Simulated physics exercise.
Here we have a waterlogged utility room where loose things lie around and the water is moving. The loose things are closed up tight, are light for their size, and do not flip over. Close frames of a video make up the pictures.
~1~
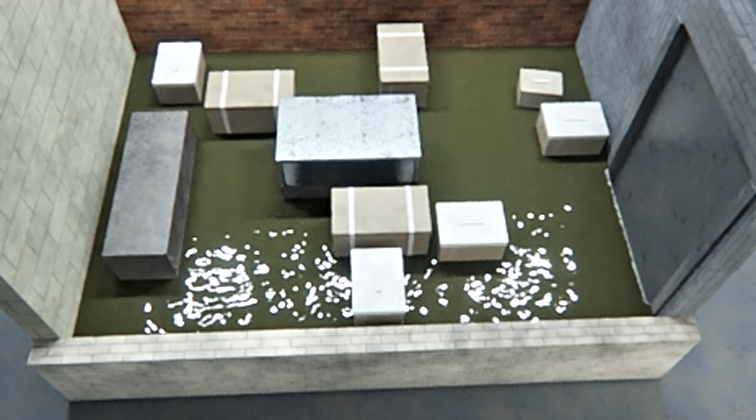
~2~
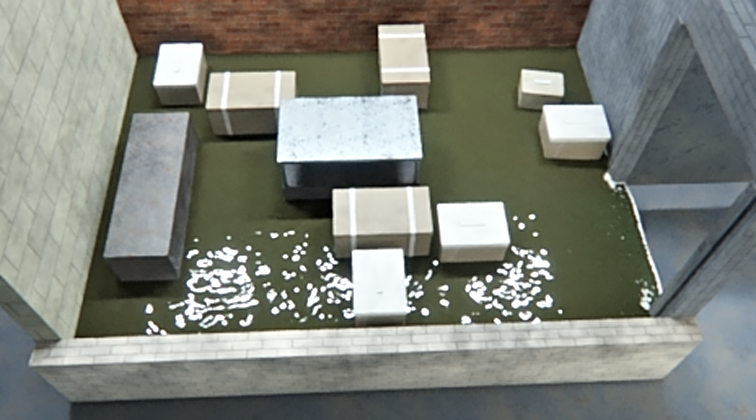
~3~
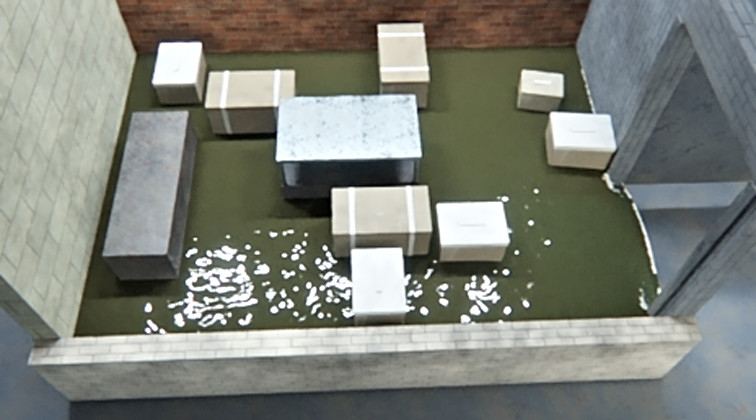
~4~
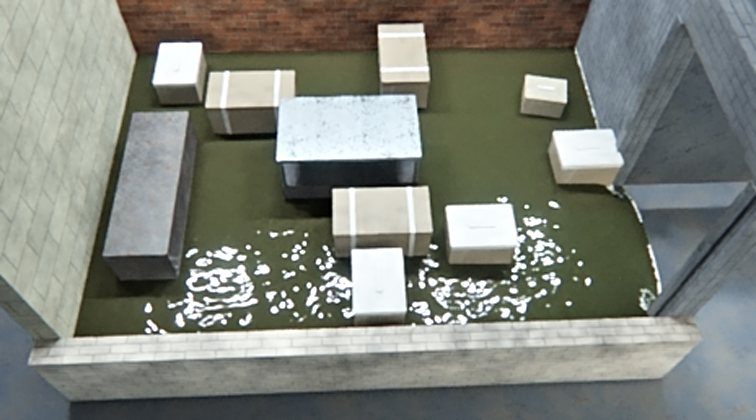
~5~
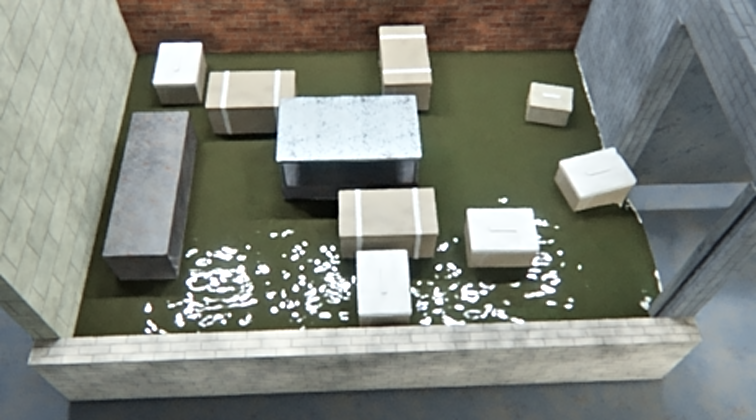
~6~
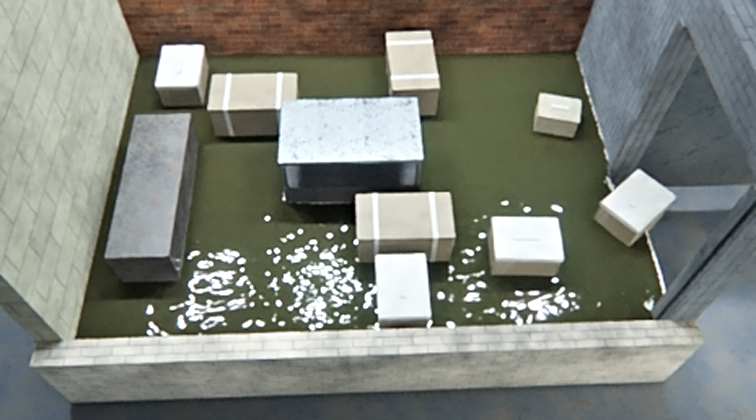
Murky water filled a walled room scattered with boxes, and as a dark door opened on the right, the nearest white box drifted toward the gap and turned, followed by others sliding slightly right.
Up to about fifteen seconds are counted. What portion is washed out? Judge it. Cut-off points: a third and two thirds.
Fraction: Two thirds or beyond.
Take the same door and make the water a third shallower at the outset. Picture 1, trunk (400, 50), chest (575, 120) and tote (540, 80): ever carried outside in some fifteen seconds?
Going through them: Leaves the room, then leaves the room, then leaves the room.
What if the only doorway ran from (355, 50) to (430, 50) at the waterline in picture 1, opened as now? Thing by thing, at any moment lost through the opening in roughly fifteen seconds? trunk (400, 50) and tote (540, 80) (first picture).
Well, the first ends up out of the room and the second ends up out of the room.
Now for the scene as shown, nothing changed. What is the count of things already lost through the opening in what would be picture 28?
The number is 6.
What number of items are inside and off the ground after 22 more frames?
That number is 2.
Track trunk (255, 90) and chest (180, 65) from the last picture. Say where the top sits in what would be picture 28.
Expect the tops close to (354, 100) and (256, 88).
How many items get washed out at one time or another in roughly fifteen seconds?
That works out to 6.
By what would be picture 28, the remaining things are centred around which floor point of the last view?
Near (308, 126).
A moment on, 1 of 8 are out; 7 afloat.
Next, 5 of 8 are out; 3 afloat.
Later, 6 of 8 are out; 2 afloat.
In the end, 6 of 8 are out; 2 afloat.
